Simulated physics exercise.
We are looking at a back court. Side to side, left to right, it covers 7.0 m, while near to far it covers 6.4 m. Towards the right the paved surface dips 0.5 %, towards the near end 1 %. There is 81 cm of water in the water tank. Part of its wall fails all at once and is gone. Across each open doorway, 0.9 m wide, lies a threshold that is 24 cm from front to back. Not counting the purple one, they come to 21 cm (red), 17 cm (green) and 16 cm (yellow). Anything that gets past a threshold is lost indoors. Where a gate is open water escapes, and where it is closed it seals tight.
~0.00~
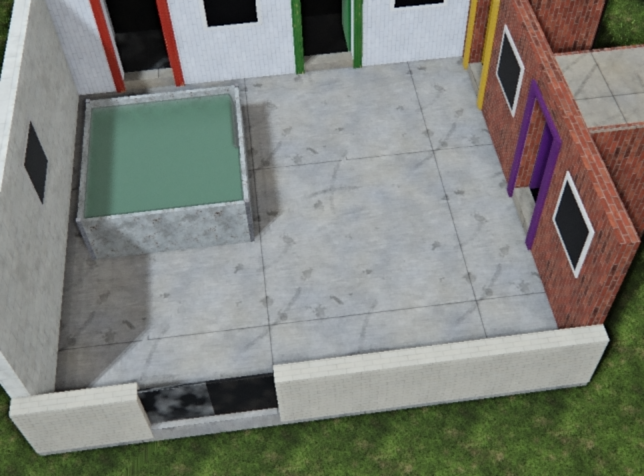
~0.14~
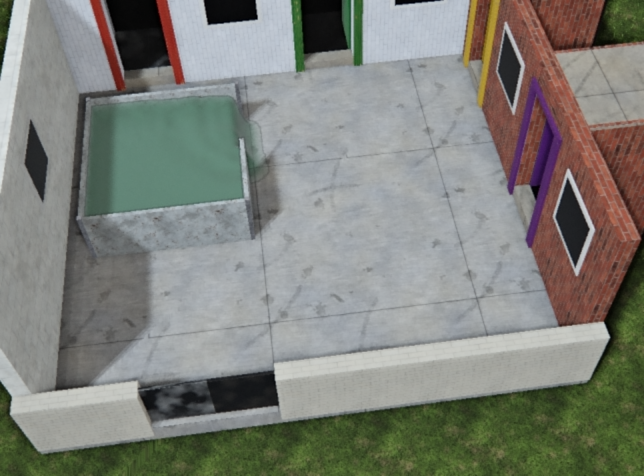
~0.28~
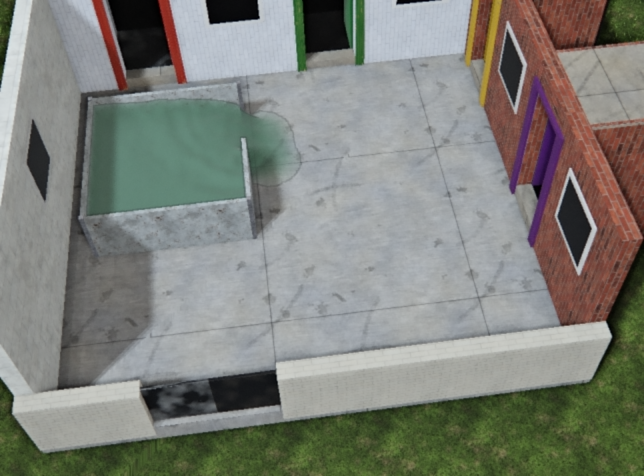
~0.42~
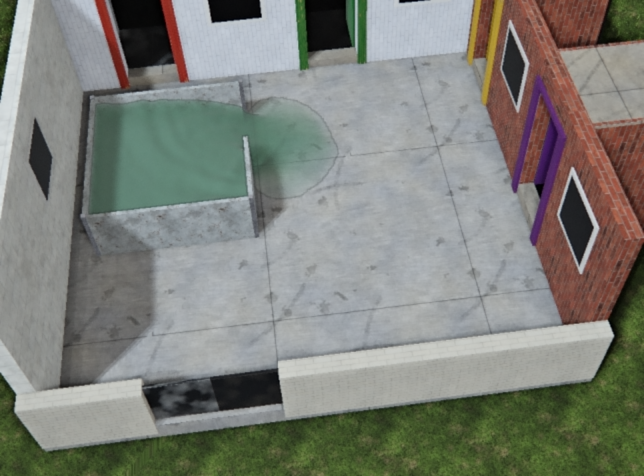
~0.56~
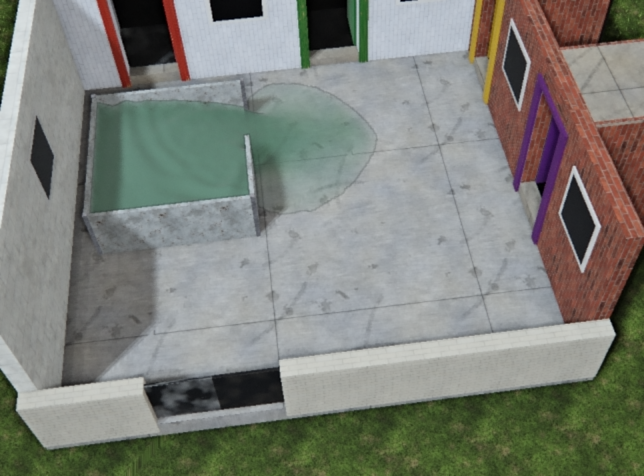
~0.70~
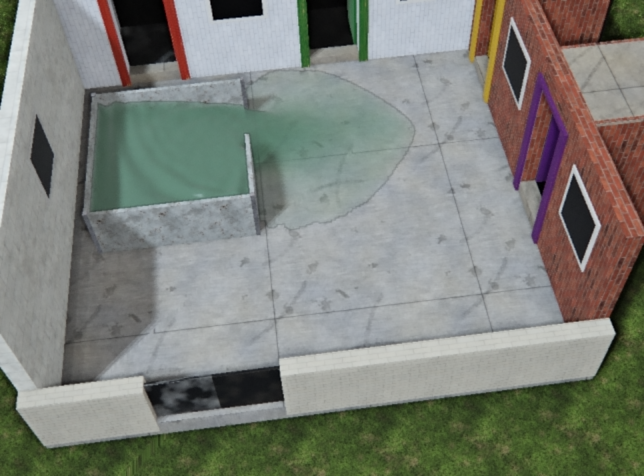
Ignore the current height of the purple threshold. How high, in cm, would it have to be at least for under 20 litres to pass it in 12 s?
At least about 16 cm.
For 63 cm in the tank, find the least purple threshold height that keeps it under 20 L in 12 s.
Roughly 12.0 centimetres.
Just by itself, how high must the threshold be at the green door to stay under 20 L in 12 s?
The green one would have to be about 19 cm high.
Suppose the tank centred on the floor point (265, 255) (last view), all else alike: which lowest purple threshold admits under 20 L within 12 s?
Then about 36 centimetres at the least.
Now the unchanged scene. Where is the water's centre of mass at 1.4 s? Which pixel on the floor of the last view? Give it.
Look at about (226, 166) in the last view.
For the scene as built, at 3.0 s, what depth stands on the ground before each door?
Lab note, depth in cm: Red 0; purple 20; green 18; yellow 38.
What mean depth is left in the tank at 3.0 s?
Around 40 cm deep on average.
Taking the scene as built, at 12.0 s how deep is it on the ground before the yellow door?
The depth there is around 8.0 cm.
After 1.4 s water covers 40 % of the floor, deepest (44 cm) near (263, 139); it has not reached the purple door.
After 3.0 s water covers 45 % of the floor, deepest (40 cm) near (435, 62); 20 cm at the purple door, 1 litre in over its 22 cm threshold.
After 12.0 s water covers 100 % of the floor, deepest (22 cm) near (196, 401); 13 cm at the purple door, 1 litre in over its 22 cm threshold.
At the purple door as built, the water arrived by 1.6 s and peaked near 23 cm at 2.6 s.
With a threshold of 14.5 cm, 30 litres would have come in within the 12 s; with 19.5 cm, 5 litres. So under 20 litres takes about 16 cm.
